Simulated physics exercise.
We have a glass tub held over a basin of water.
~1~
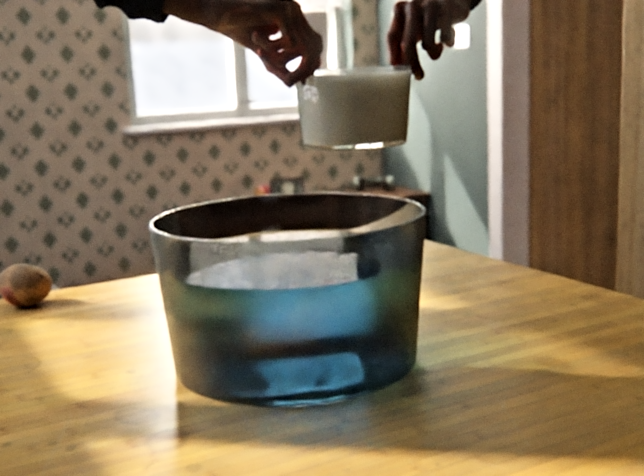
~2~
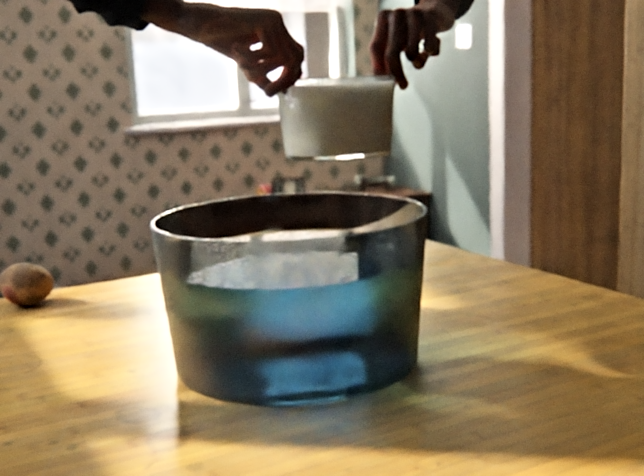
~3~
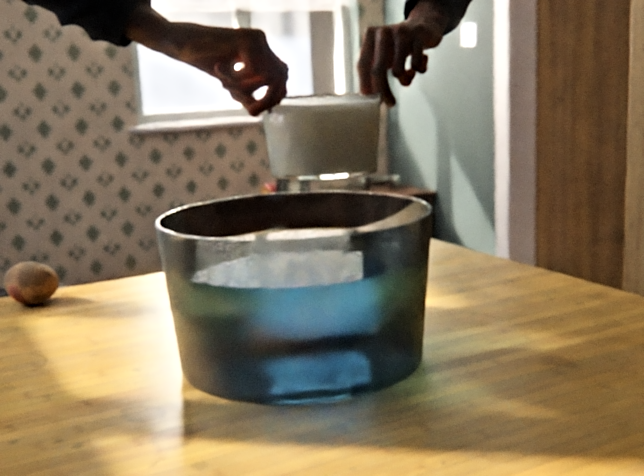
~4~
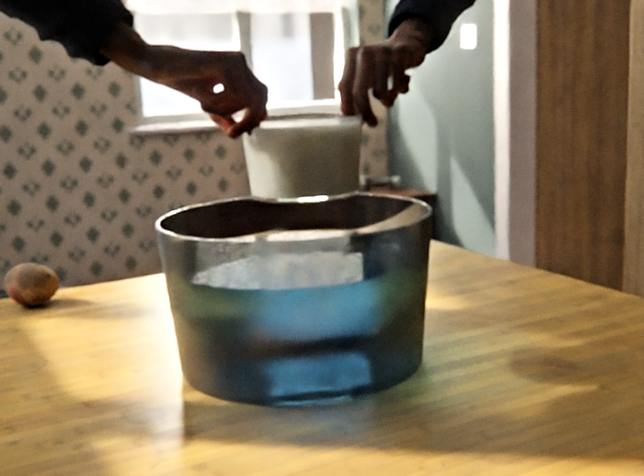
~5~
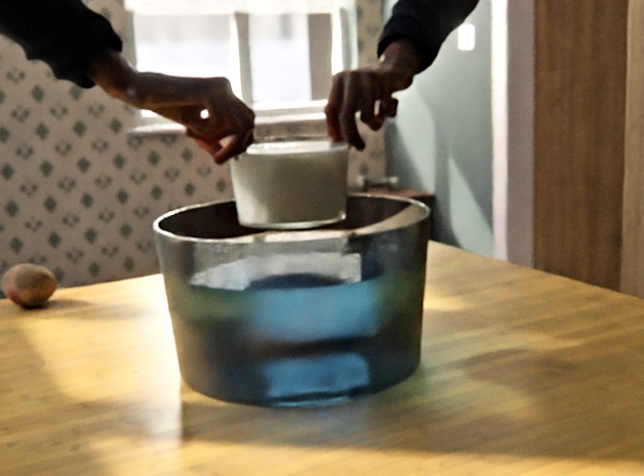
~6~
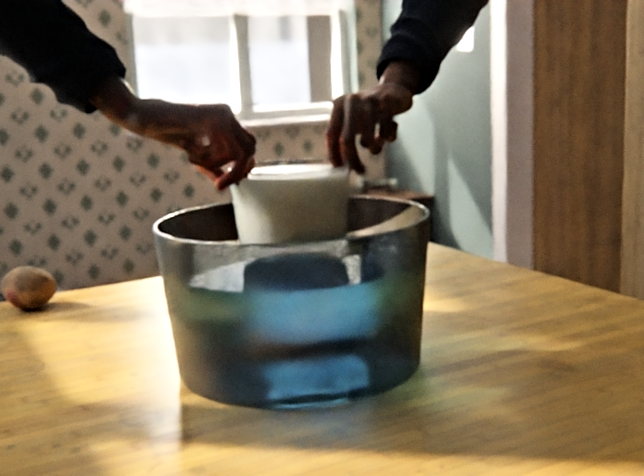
At a wooden table near a window, two hands held a nearly full glass tub above a larger basin of water, then moved it left and steadily lowered it to just over the water's surface.
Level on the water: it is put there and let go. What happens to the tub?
The tub sinks.
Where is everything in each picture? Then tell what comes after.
The first picture shows tub (353, 104) nearly full; above the basin.
The second picture shows tub nearly full, surface at (335, 84); coming down.
The third picture shows tub (322, 132) nearly full; lower.
The fourth picture shows tub nearly full, surface at (302, 123); lower still.
The fifth picture shows tub (290, 178) nearly full; close to the surface.
The sixth picture shows tub nearly full, surface at (289, 172); just over the surface.
Soon after, the tub dips into the water.
Later, water pours in over its rim.
In the end, the tub lies on the bottom.
